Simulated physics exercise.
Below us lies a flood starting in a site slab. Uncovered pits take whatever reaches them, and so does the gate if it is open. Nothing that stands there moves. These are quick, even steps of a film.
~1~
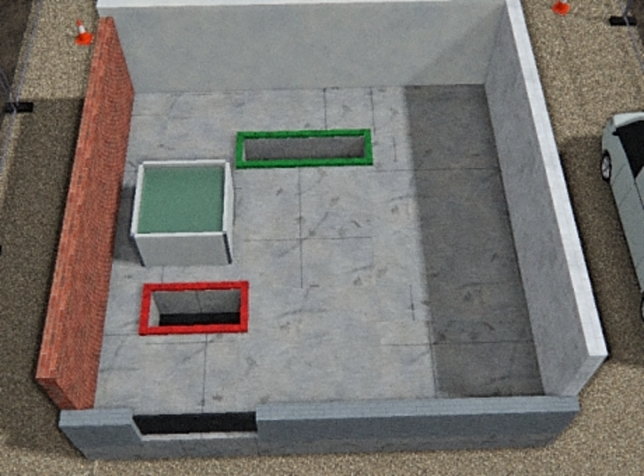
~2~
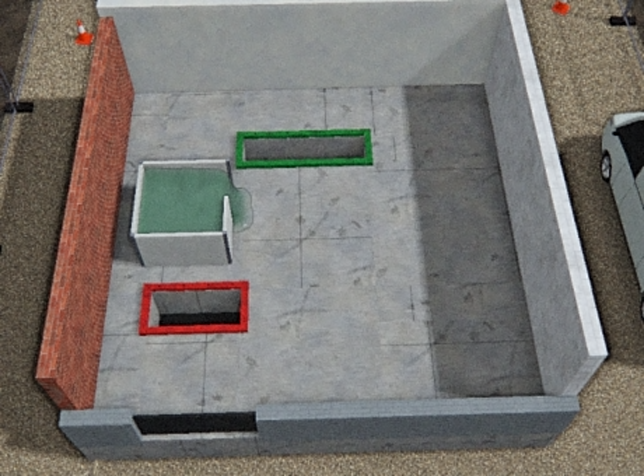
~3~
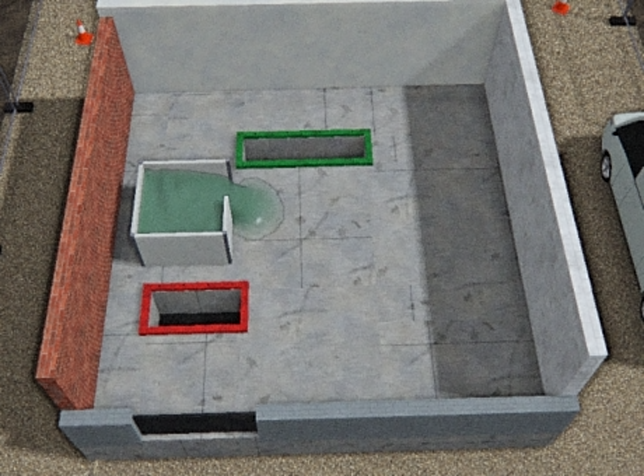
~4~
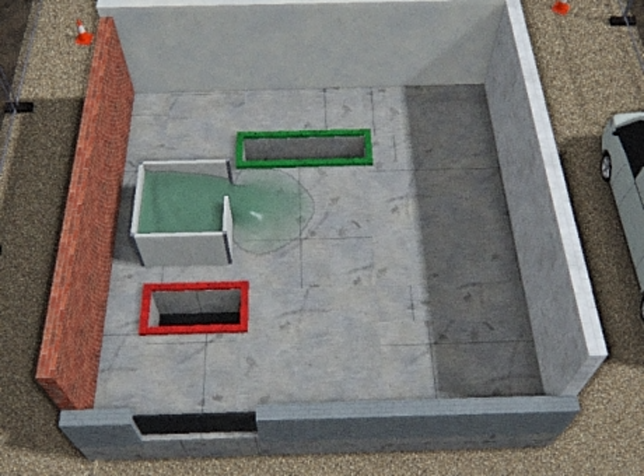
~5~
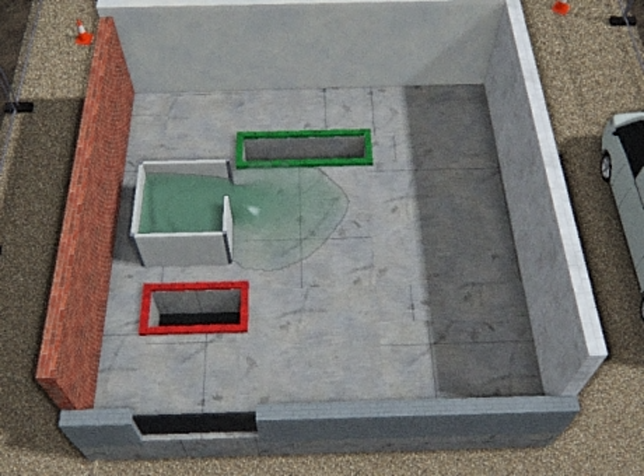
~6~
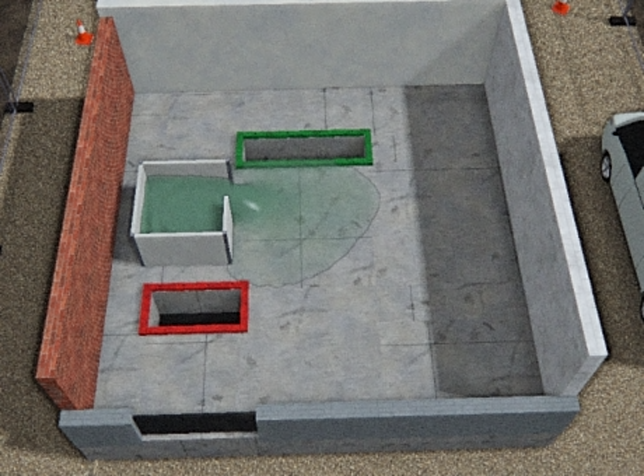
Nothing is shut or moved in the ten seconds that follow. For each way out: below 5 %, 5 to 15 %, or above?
One by one: The gate takes not even 5 %; the red pit takes not even 5 %; the green pit takes between 5 and 15 %.
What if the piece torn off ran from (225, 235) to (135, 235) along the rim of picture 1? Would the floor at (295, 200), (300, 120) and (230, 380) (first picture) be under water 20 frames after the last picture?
One after the other: No water, no water, awash.
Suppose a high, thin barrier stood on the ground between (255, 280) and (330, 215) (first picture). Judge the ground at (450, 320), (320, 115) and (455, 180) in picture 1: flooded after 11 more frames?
As listed: Not flooded, clear, under water.
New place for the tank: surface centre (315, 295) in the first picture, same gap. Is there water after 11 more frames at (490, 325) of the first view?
Answer: Under water.
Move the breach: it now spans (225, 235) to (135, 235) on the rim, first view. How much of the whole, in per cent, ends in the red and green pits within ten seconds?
In per cent: Red 60, green 0.
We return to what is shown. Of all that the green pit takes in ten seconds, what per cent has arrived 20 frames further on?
Close to 100 %.
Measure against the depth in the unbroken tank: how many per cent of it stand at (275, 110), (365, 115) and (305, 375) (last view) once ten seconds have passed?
About 4, 4 and 4 per cent.
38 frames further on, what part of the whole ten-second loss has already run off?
Near 100 in a hundred.
A moment on, water covers 30 % of the floor; the gate 0 %, the red pit 0 %, the green pit 4 %.
Next, water covers 40 % of the floor; the gate 0 %, the red pit 0 %, the green pit 7 %.
Then, water covers 45 % of the floor; the gate 0 %, the red pit 0 %, the green pit 8 %.
Later, water covers 60 % of the floor; the gate 0 %, the red pit 0 %, the green pit 8 %.
In the end, water covers 90 % of the floor; the gate 0 %, the red pit 0 %, the green pit 8 %.
